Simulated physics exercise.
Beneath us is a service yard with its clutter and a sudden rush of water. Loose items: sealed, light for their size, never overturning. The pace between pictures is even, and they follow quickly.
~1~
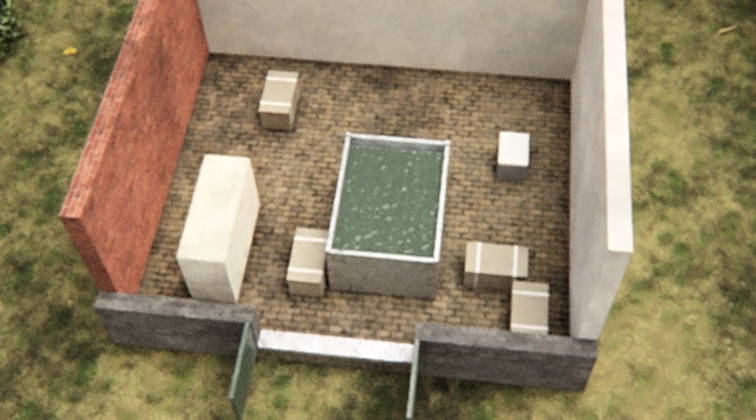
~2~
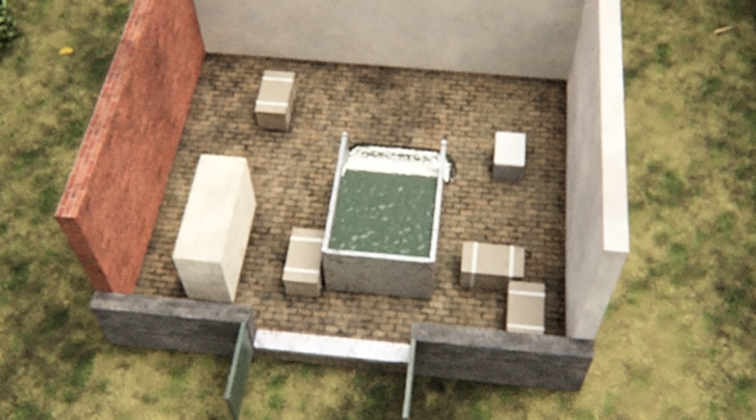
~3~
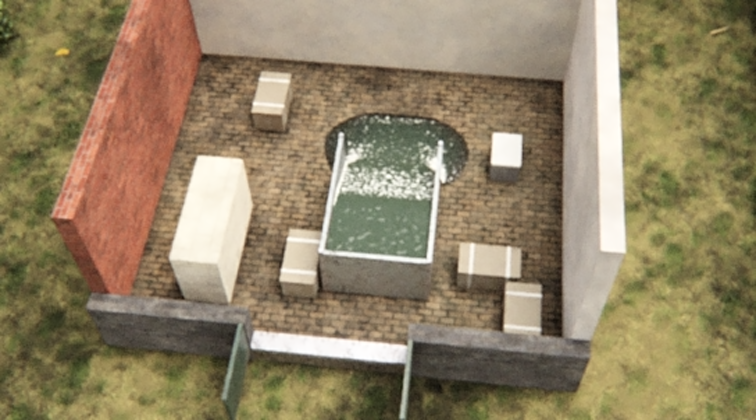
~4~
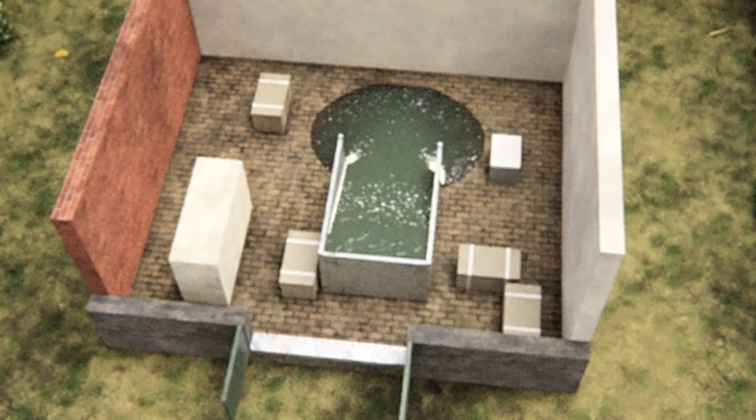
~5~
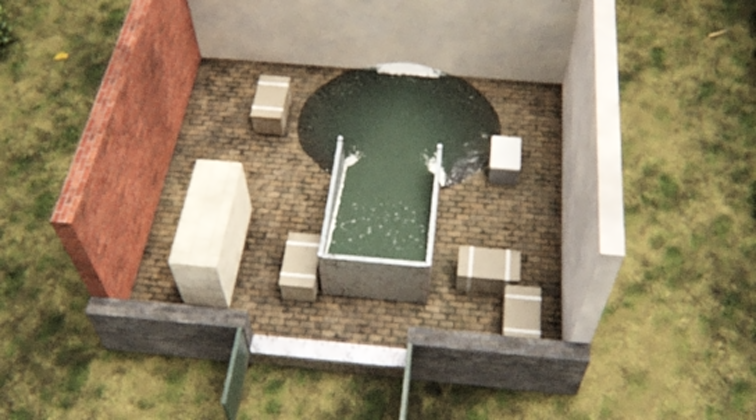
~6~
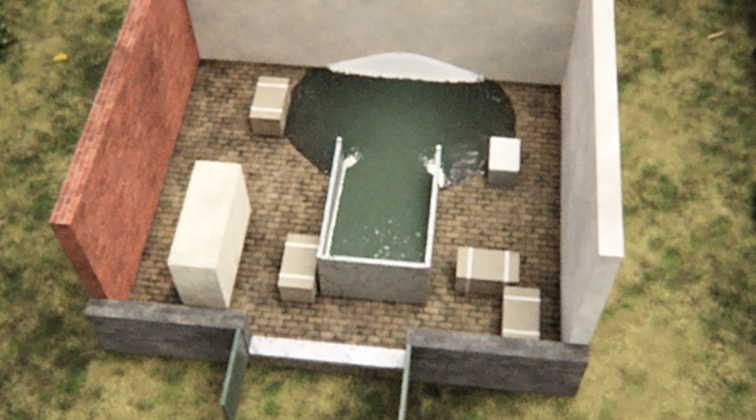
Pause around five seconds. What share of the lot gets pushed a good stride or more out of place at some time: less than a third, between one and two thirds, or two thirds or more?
Between one and two thirds.
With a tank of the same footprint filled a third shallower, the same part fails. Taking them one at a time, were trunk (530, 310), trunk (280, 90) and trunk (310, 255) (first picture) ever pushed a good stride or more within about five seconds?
Taking them as listed - a shorter distance for the first, the full distance for the second, a shorter distance for the third.
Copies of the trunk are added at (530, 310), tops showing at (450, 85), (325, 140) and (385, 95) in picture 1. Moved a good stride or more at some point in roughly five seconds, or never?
Per listing: Cleared out, largely stays, cleared out.
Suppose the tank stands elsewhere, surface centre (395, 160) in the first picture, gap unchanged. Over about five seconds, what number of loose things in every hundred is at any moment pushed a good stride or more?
Estimate: Some 60 per cent of them.
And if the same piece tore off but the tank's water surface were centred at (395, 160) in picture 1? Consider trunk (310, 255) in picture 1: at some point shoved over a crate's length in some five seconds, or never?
As for that object: Didn't get there.
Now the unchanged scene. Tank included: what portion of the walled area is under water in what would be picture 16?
Something close to 50 per cent.
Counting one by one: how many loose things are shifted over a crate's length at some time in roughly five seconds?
3 in all.
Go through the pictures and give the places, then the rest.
A trunk at (497, 259), on the bottom; a chest at (514, 148) rests on the ground; 0 of 5 have shifted, in the first picture.
A trunk at (493, 259), on the bottom; a chest at (510, 148), on the bottom; 0 of 5 have shifted, in the second picture.
A trunk at (490, 260) rests on the ground; a chest at (507, 149) rests on the ground; 0 of 5 have shifted, in the third picture.
A trunk at (489, 261) rests on the ground; a chest at (506, 151) rests on the ground; 0 of 5 have shifted, in the fourth picture.
A trunk at (489, 263), on the bottom; a chest at (506, 152) rests on the ground; 0 of 5 have shifted, in the fifth picture.
A trunk at (488, 265) rests on the ground; a chest at (505, 154), on the bottom; 0 of 5 have shifted, in the sixth picture.
A moment on, 0 of 5 are well off their spots; 0 afloat.
Next, 0 of 5 are well off their spots; 0 afloat.
Later, 2 of 5 are well off their spots; 3 afloat.
In the end, 3 of 5 are well off their spots, and 3 have been at some point; 3 afloat.
